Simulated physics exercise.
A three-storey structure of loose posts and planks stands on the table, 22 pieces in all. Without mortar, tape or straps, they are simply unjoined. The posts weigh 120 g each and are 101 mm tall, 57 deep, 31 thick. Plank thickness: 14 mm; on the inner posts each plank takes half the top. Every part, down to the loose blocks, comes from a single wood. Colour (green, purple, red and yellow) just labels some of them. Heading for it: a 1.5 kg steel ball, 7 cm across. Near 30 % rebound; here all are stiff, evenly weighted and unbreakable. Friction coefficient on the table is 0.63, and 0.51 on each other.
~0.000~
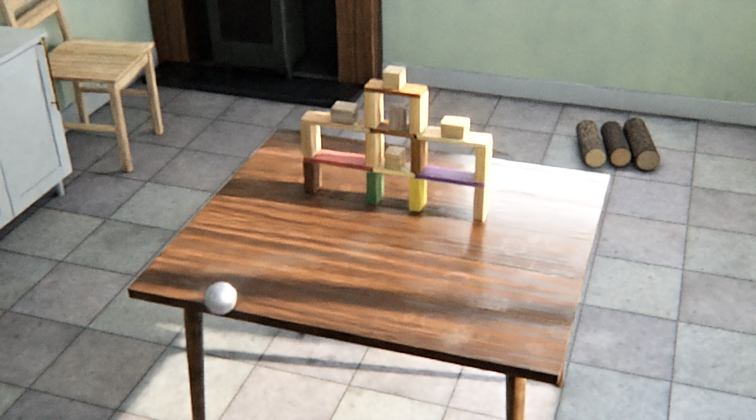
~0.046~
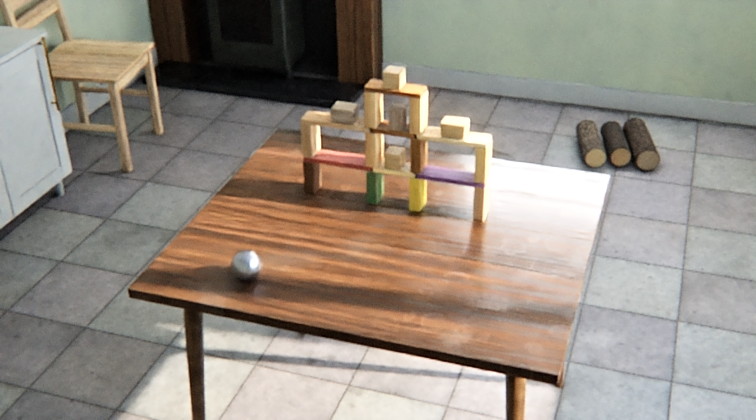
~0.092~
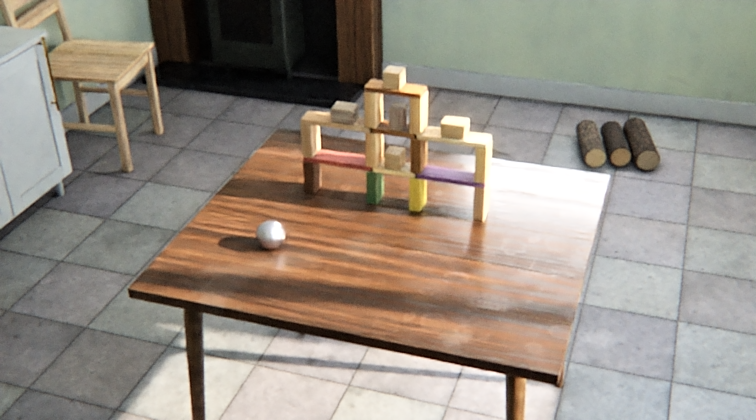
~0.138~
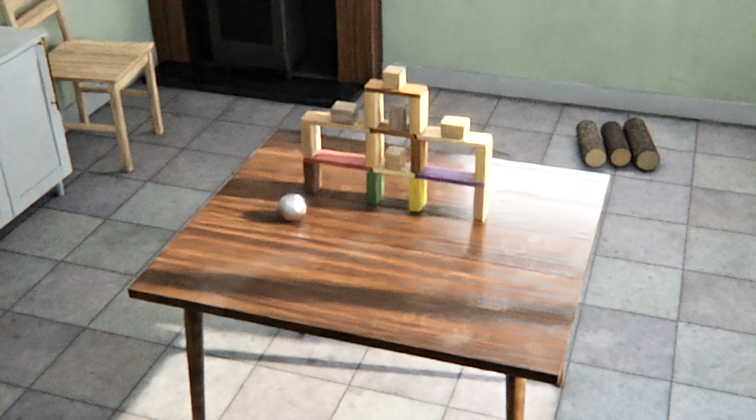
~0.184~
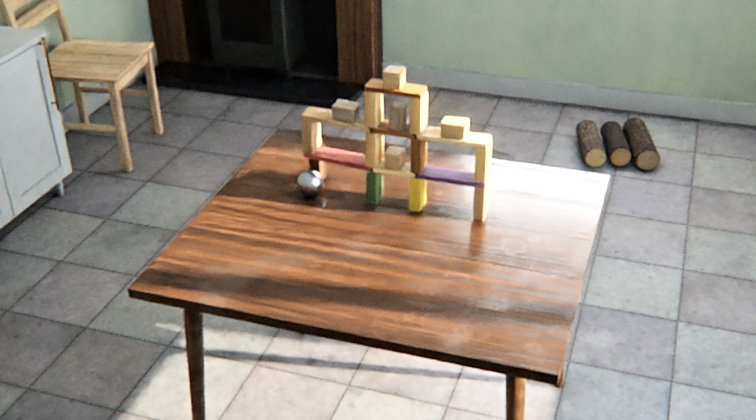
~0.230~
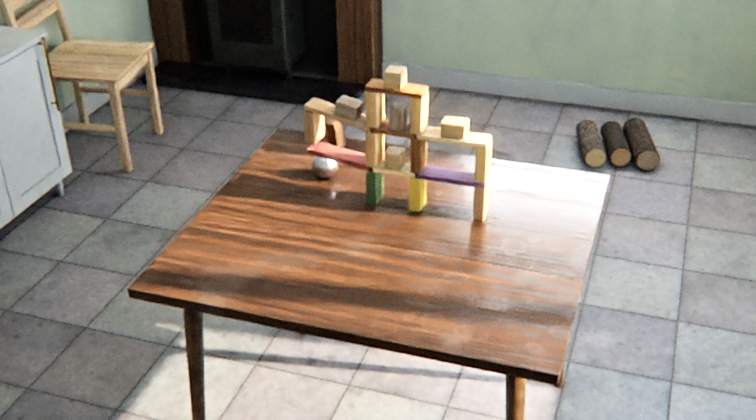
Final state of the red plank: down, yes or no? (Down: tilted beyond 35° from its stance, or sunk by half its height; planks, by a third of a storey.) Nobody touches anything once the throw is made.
Yes.
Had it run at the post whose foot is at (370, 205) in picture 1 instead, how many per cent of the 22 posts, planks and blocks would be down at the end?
In that case 100 per cent.
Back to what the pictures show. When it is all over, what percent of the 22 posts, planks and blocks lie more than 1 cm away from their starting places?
Share: 45 in a hundred.
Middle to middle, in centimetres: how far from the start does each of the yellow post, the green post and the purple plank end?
Net displacement, roughly: Yellow ~ 0 cm, green ~ 0 cm, purple ~ 0 cm.
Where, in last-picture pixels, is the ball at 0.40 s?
Location: Close to (370, 115).
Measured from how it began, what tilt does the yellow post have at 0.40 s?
About 0°.
By 0.40 s, ball still moving; 5 of the 22 pieces down; red plank tilted 33°, 48 mm lower.
By 0.66 s, ball still moving; 5 of the 22 pieces down; red plank tilted 32°, 51 mm lower.
By 1.08 s, ball still moving; 8 of the 22 pieces down; red plank tilted 31°, 51 mm lower.
When it is over (1.9 s), ball rolling away; 8 of the 22 pieces down; red plank tilted 31°, 51 mm lower; green post unmoved; yellow post unmoved. In pixels of the last frame, middles, red plank near (346, 168), green post near (375, 183).
